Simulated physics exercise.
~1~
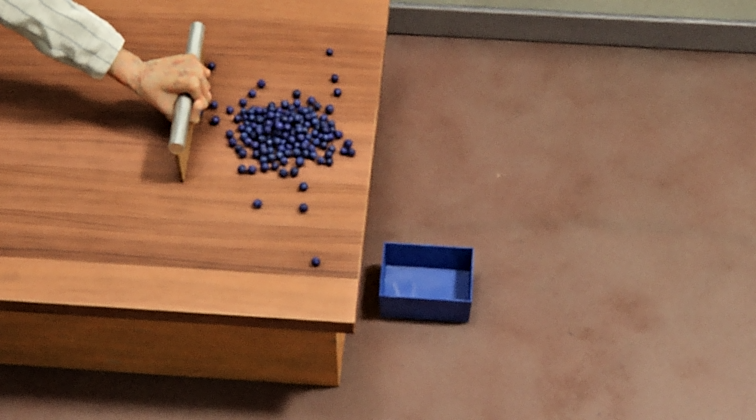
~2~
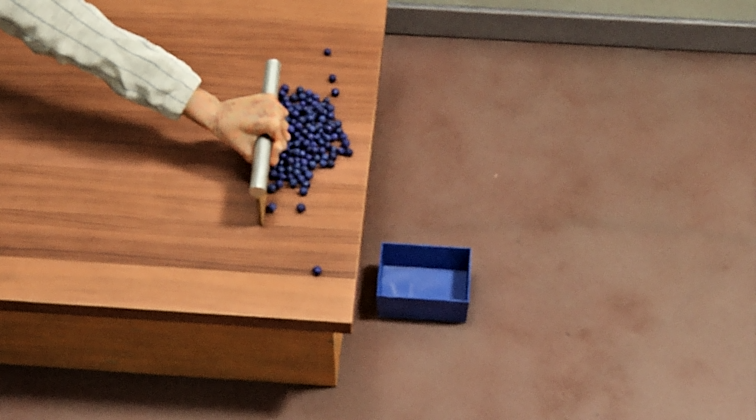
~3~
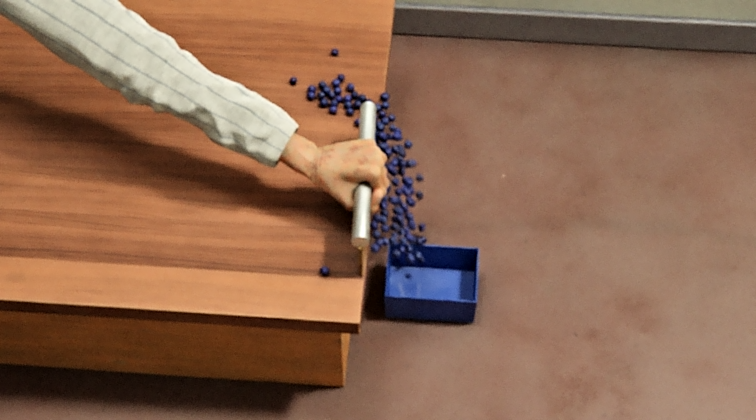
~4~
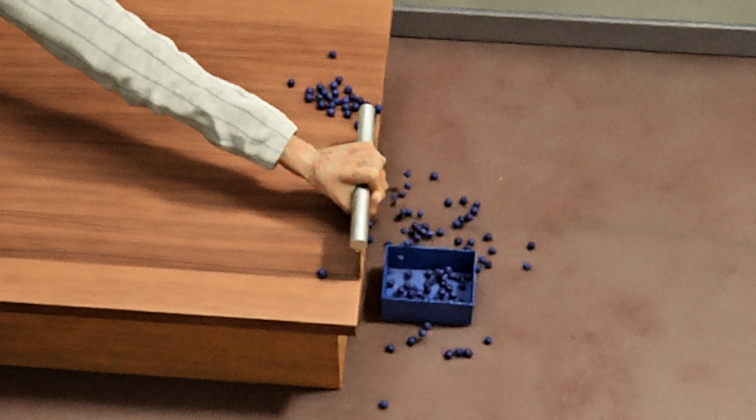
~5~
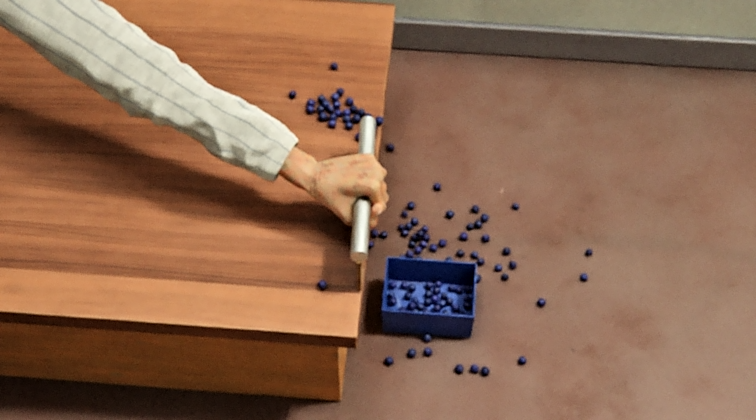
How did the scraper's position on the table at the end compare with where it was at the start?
At the start the scraper was to the left of the pile of blueberries, away from the table's edge. By the end it was farther right and a little lower in view, at the table's right edge.
